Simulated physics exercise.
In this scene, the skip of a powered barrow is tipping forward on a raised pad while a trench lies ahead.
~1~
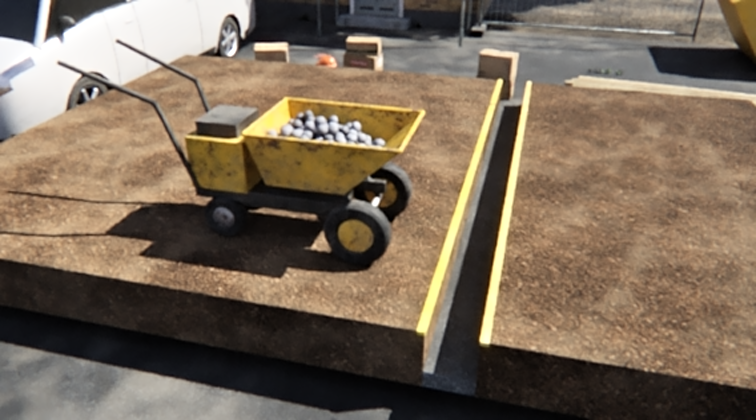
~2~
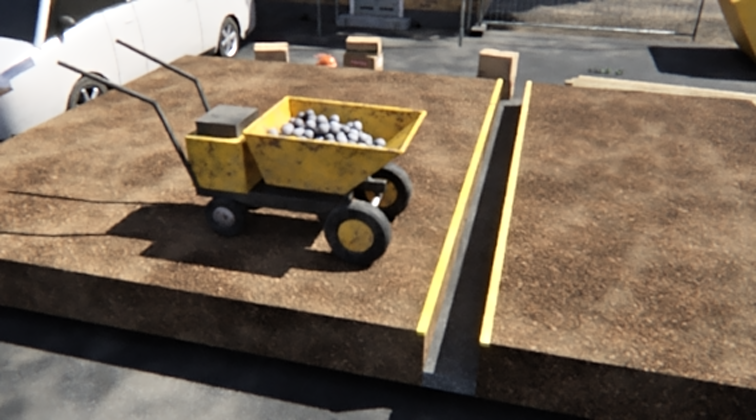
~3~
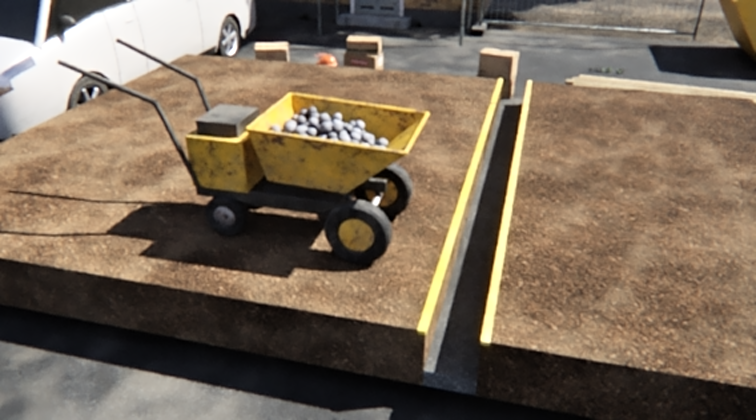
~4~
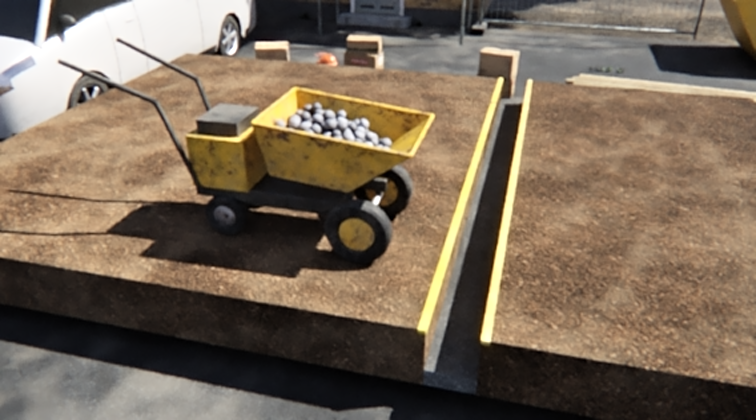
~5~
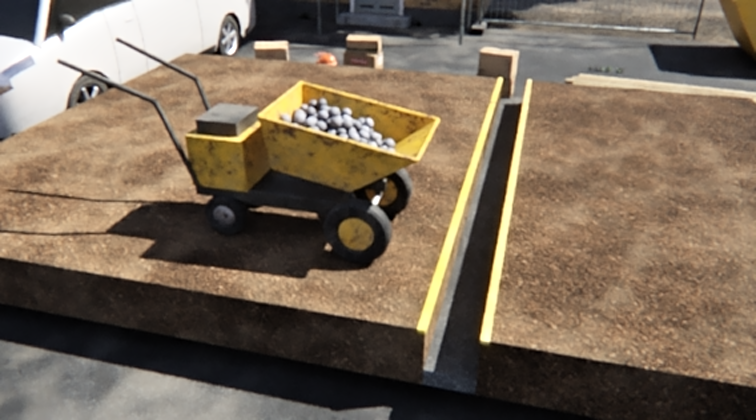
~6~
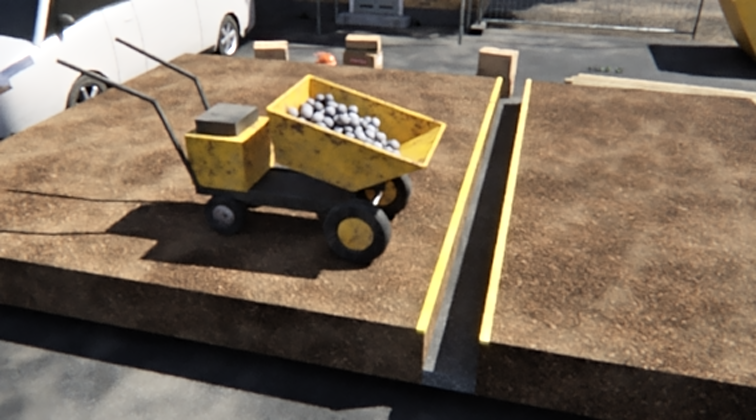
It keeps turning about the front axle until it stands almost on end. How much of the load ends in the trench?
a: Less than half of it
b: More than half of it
b, more than half of it.
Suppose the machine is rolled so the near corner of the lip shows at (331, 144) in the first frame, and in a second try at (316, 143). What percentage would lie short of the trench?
Roughly 30 and 40 %.
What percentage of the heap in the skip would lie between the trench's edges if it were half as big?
Around 90 %.
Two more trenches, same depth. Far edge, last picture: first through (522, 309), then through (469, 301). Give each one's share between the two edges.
In order, some 100 and some 30 percent.
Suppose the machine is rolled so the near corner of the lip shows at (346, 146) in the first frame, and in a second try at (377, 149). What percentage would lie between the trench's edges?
The shares come out close to 60 and 90 per cent, in that order.
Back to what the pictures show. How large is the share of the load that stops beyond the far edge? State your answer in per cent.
Roughly 20 percent of the pieces, I think.
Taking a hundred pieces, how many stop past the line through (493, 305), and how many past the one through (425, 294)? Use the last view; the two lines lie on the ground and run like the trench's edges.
Some 20 and some 100 per cent, respectively.
Soon, skip tipped steeply; all in the skip.
A while on, skip tipped right over; about two thirds in the skip; about a quarter in or heaped over the trench; a small part beyond it; a stray few falling.
Towards the end, skip tipped right over; most in or heaped over the trench; about a quarter beyond it.
Finally, skip tipped right over; most in or heaped over the trench; about a quarter beyond it.
